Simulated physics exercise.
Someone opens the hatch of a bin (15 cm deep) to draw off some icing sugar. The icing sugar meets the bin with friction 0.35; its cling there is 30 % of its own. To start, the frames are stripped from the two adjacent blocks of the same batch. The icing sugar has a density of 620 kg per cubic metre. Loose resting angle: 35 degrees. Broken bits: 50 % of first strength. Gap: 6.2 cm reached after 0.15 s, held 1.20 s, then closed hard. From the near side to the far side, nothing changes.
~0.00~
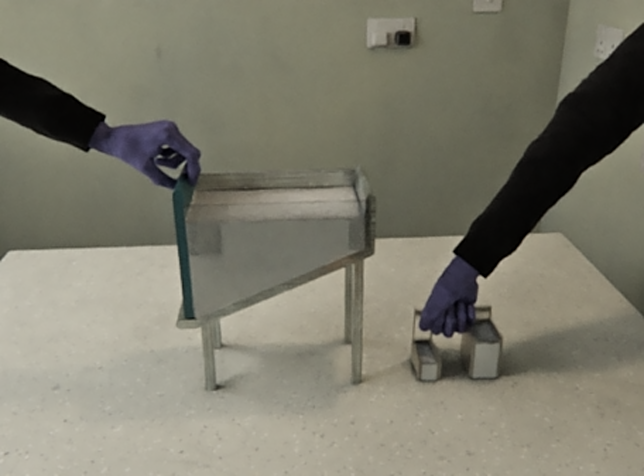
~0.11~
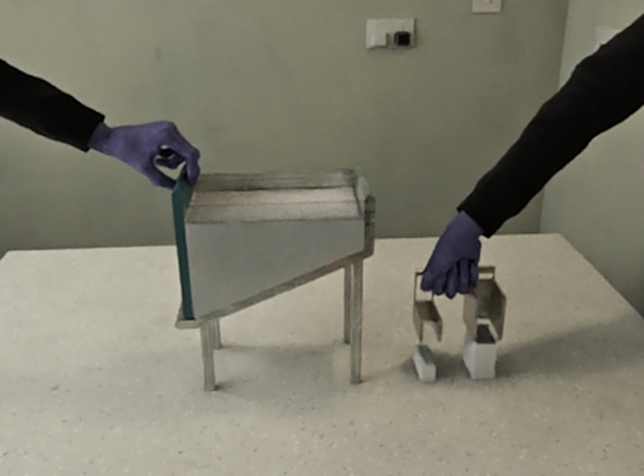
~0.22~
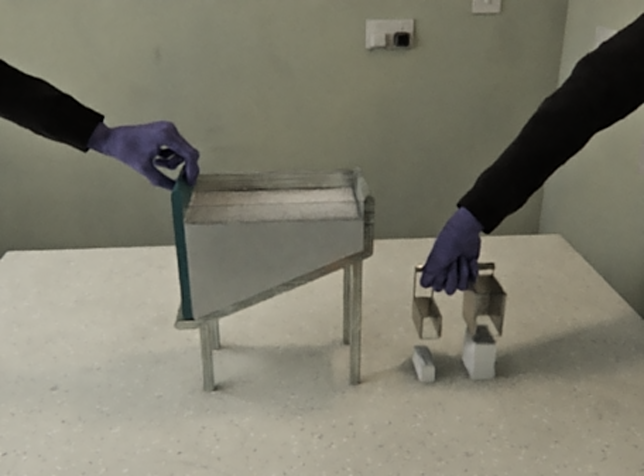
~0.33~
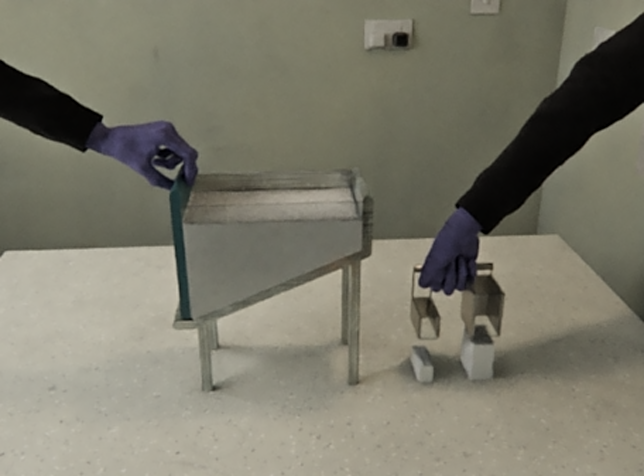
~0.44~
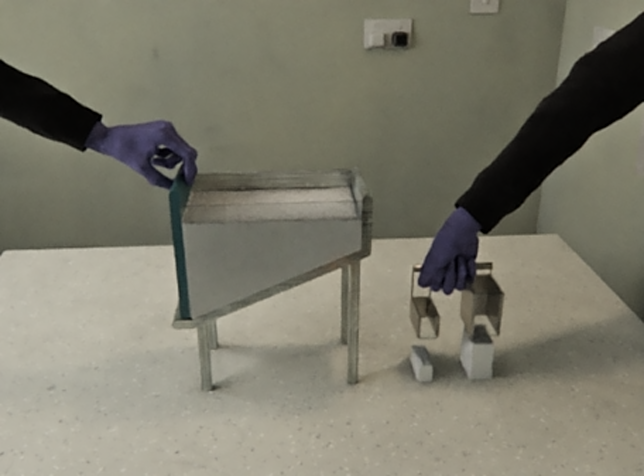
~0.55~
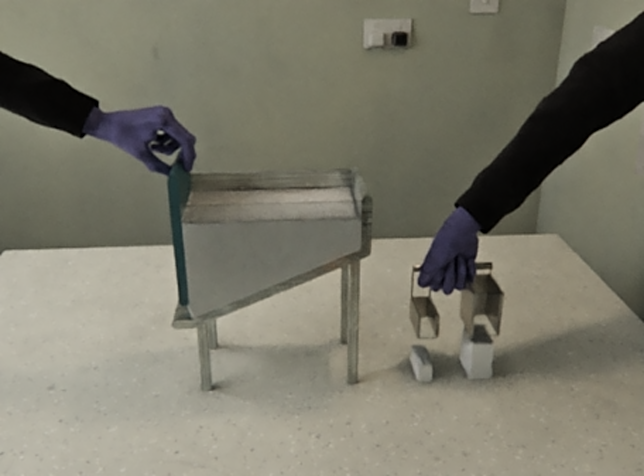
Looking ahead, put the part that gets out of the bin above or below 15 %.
The amount lands smaller than 15 percent.
After 0.87 s, the hatch is 6.2 cm open and 0 % is out.
After 1.24 s, the hatch is 6.2 cm open and 0 % is out.
After 1.62 s, the hatch is 6.2 cm open and 0 % is out.
After 2.00 s, the hatch is 1.5 cm open and 0 % is out.
After 2.20 s, the hatch is shut and 0 % is out.
